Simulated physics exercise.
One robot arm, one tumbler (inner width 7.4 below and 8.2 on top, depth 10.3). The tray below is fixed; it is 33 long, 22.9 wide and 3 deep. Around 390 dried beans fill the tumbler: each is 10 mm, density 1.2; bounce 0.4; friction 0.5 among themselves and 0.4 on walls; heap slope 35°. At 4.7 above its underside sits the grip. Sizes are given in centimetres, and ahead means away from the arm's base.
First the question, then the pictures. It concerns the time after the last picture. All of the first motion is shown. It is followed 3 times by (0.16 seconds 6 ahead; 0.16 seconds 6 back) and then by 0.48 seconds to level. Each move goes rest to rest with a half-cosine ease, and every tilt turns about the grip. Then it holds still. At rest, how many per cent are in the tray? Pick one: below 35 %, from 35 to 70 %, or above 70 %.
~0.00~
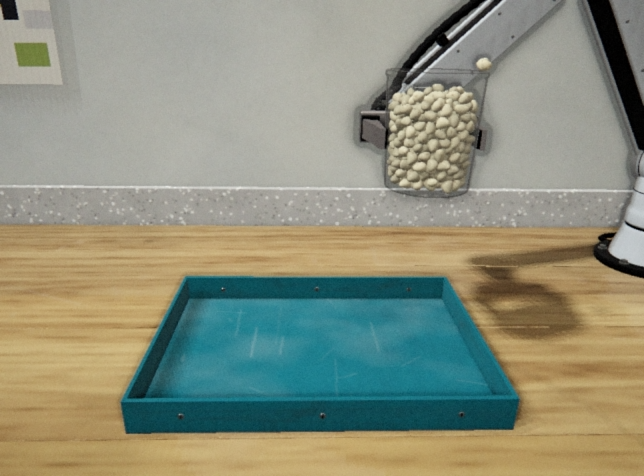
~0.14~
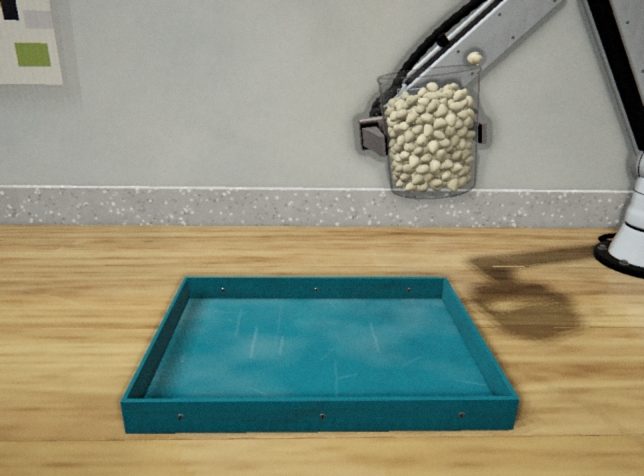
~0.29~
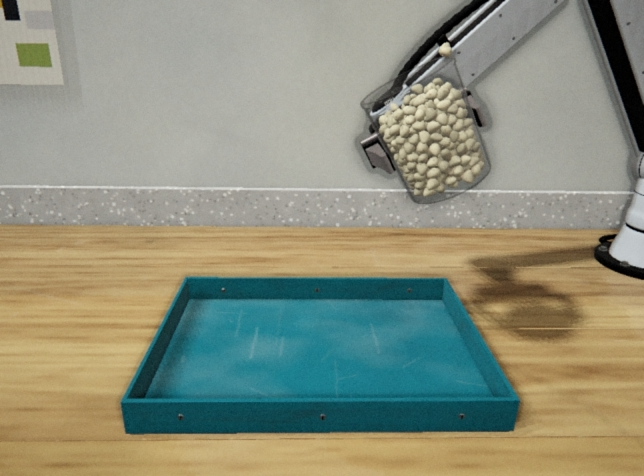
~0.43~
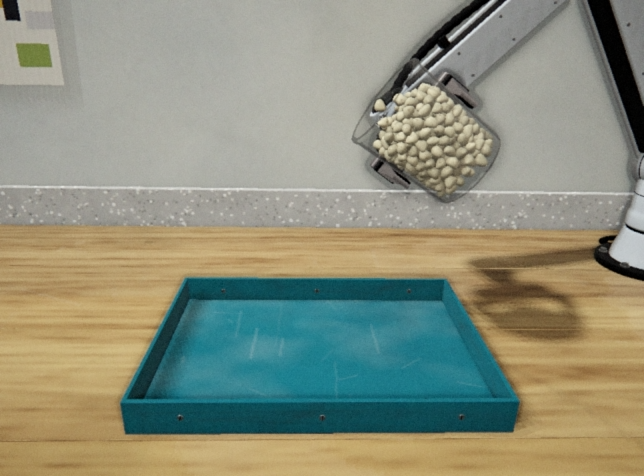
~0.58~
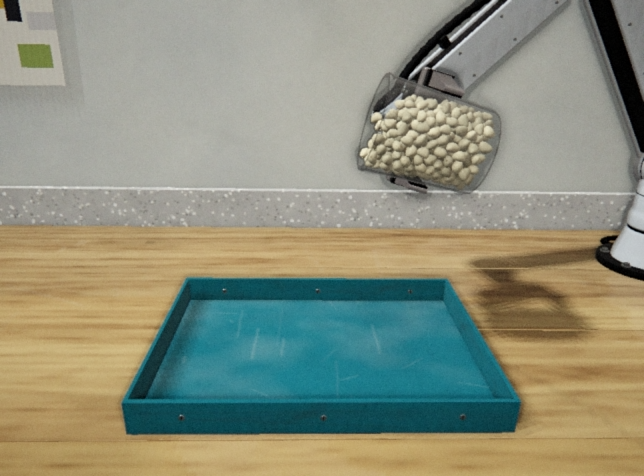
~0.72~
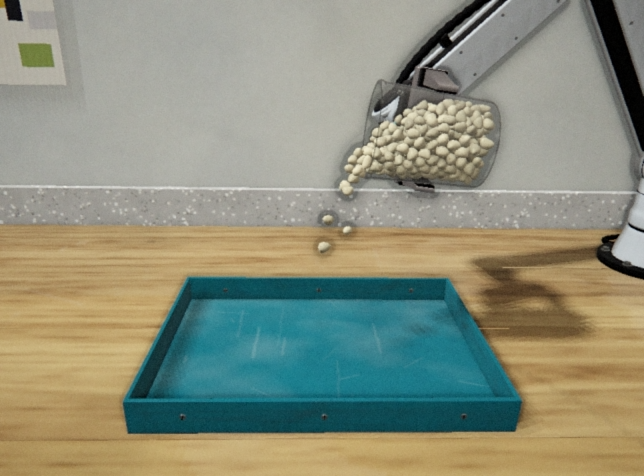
Above 70 %.
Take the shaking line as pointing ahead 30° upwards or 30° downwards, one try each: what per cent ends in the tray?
About 95 and 55 per cent.
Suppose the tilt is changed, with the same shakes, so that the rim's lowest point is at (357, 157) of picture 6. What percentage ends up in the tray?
The share is around 45 %.
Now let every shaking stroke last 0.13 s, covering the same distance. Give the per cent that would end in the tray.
I'd expect close to 95 in a hundred.
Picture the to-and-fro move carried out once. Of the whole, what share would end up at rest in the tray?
I'd expect something close to 50 per cent.
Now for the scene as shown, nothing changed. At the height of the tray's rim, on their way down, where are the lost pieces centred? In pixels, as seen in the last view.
Close to pixel (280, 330).
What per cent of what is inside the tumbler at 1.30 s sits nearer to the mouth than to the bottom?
Roughly 80 %.
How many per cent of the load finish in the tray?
I'd guess near 85 per cent.
After 1.30 s, tilted 83° forward, highest piece 24 above the table; 191 in the tray, 163 in the tumbler, 1 on the table or floor, 38 in flight or on a rim.
After 1.87 s, tilted 54° forward, highest piece 24 above the table; 325 in the tray, 67 in the tumbler, 1 on the table or floor.
After 2.36 s, level, highest piece 23 above the table; 325 in the tray, 67 in the tumbler, 1 on the table or floor.
After 3.41 s, level, highest piece 23 above the table; 325 in the tray, 67 in the tumbler, 1 on the table or floor.
In the end, 325 in the tray, 67 in the tumbler, 1 on the table or floor. That is 83 % in the tray.
